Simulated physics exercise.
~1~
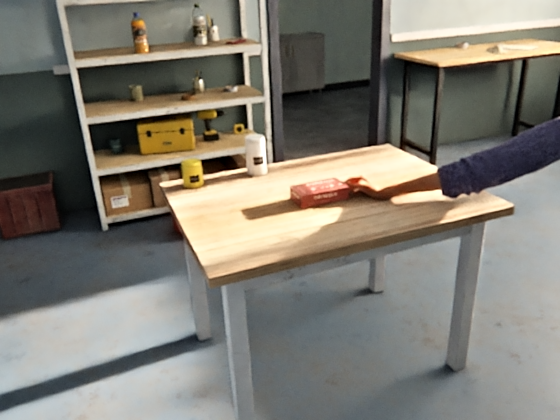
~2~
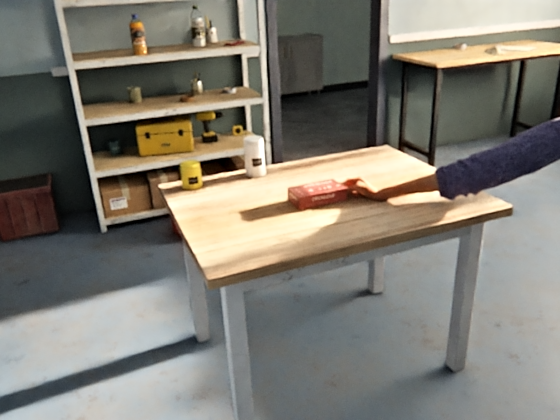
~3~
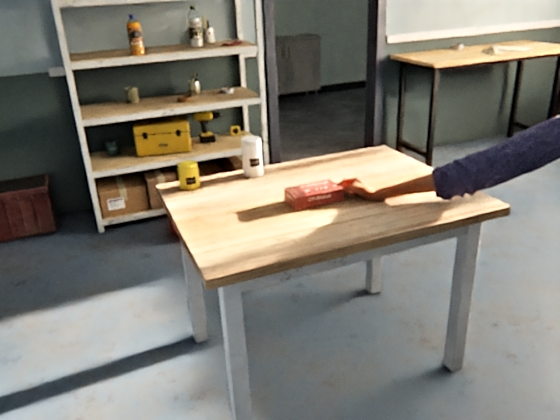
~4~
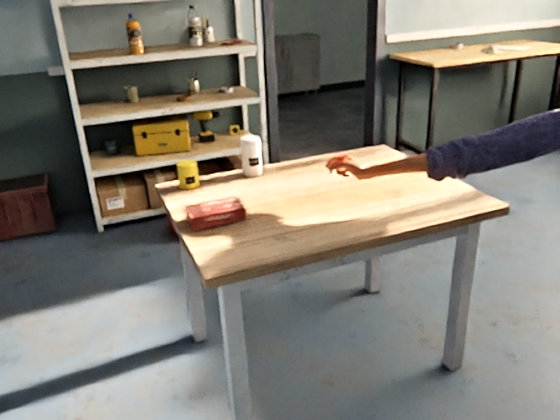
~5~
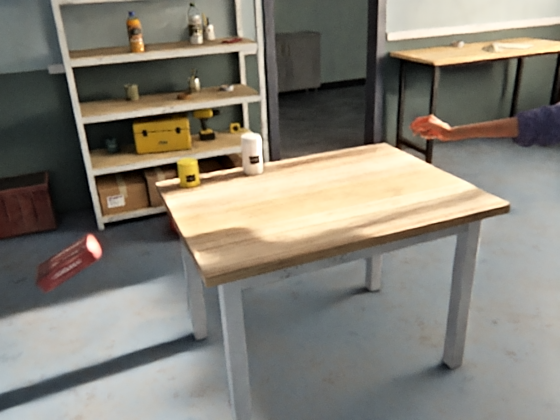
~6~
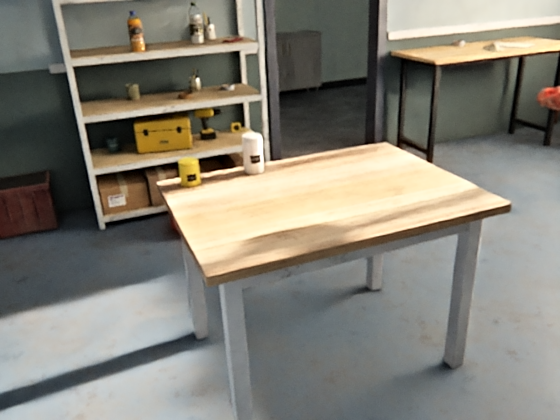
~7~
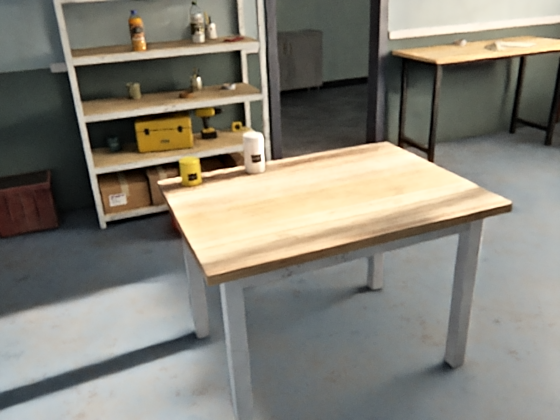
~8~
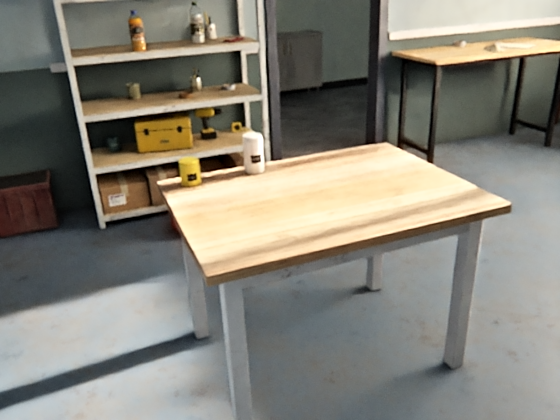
At first, a hand reaching in from the right touches a red packet on a wooden table, with a yellow jar and a white jar standing near the far edge and shelves behind. The hand stays at the packet for a moment while the view sways slightly. Then the packet slides left across the tabletop, and the hand, no longer touching it, draws back to the right. The packet carries on past the left edge and tilts in the air as the arm withdraws. Finally, the packet and the arm are gone from sight, leaving the two jars standing on the table.
